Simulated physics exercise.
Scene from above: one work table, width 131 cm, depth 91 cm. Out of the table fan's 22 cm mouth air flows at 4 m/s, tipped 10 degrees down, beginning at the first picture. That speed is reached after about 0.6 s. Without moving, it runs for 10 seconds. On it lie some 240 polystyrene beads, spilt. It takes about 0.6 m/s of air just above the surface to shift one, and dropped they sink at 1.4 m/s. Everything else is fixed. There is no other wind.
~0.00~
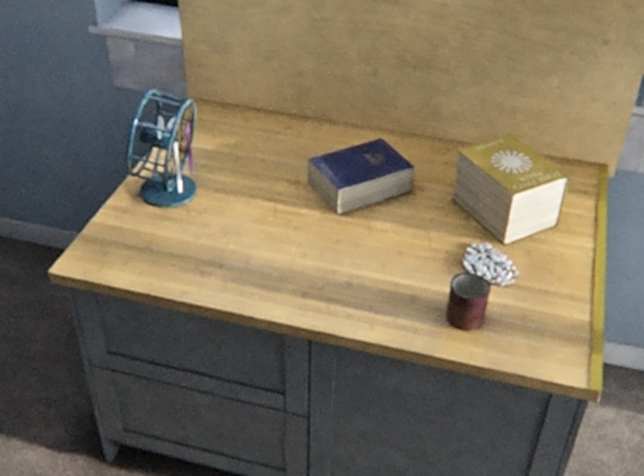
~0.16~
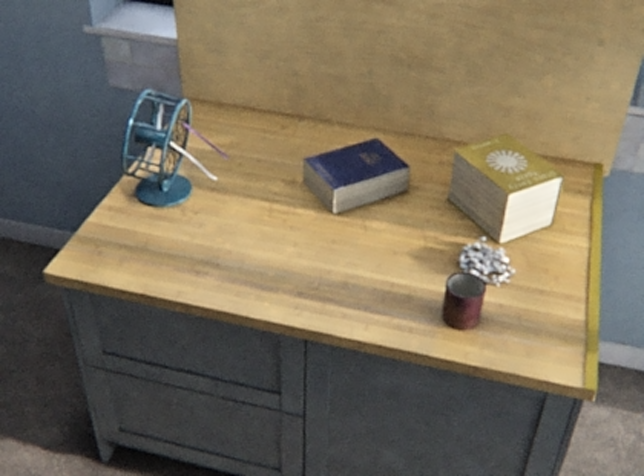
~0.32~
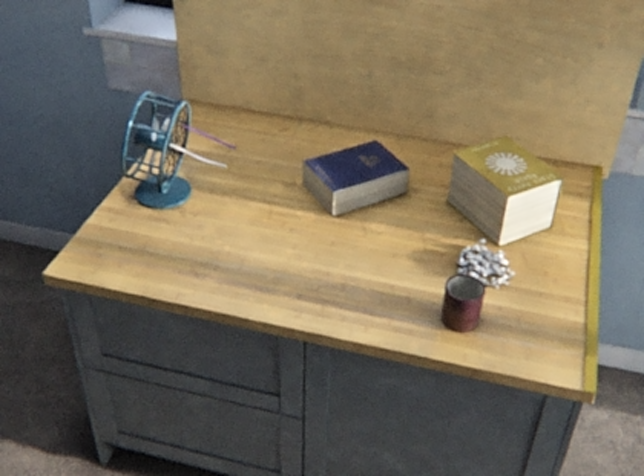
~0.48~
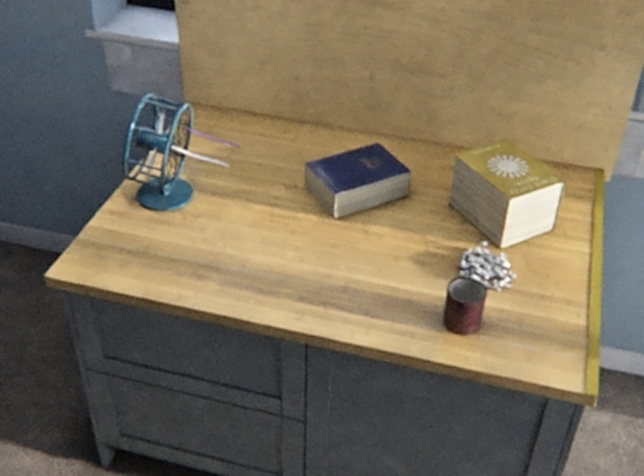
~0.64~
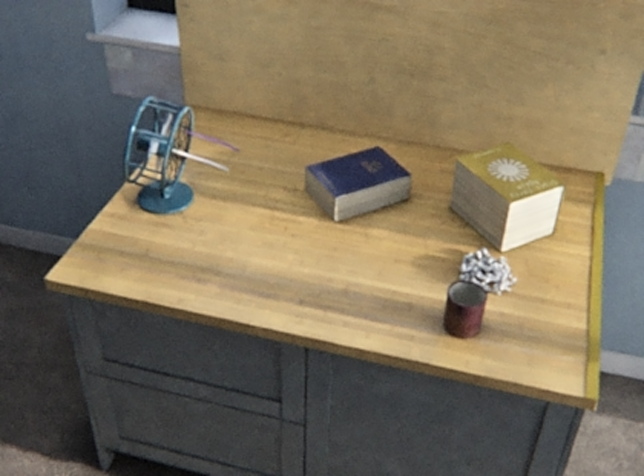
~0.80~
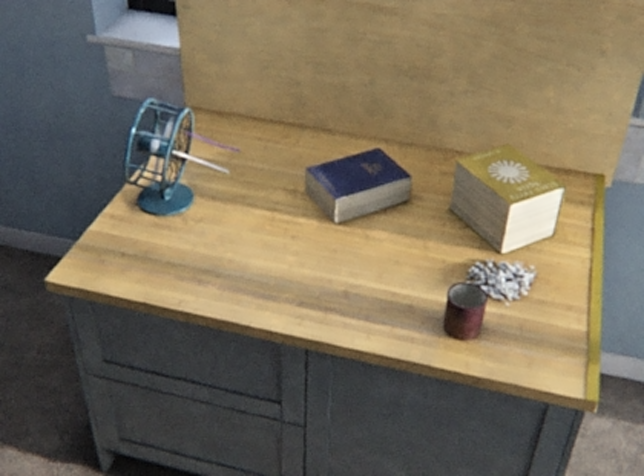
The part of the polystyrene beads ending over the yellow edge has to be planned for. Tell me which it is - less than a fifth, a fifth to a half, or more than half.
Probably the share over that edge will go past half.
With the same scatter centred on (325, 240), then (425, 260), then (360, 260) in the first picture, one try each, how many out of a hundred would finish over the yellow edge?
About 15, 90 and 10 in a hundred, in that order.
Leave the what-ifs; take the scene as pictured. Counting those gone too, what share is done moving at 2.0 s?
100 %.
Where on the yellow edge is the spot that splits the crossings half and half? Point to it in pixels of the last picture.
I'd put my finger close to (601, 317).
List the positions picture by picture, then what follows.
The middle of the polystyrene beads is near (488, 265), none has stirred yet and the mouth of the table fan is at (162, 138), in the first picture.
The middle of the polystyrene beads is near (484, 262), none has stirred yet and the yellow edge is centred on (601, 259), in the second picture.
The middle of the polystyrene beads is near (483, 264), none has stirred yet, the top of a mug is at (465, 287) and the top of a book is at (508, 165), in the third picture.
The middle of the polystyrene beads is near (485, 267) and none has stirred yet, in the fourth picture.
The middle of the polystyrene beads is near (486, 270) and none has stirred yet, in the fifth picture.
The middle of the polystyrene beads is near (502, 282), the farthest in sight from the table fan is at (534, 274) and about 85 % have left their places, in the sixth picture.
After 2.0 s, 4 % are on the move or not yet settled, 97 % are over the yellow edge.
After 3.2 s, 0 % are on the move or not yet settled, 99 % are over the yellow edge.
After 5.5 s, 0 % are on the move or not yet settled, 99 % are over the yellow edge.
After 10.0 s, at the end, 99 % are over the yellow edge.
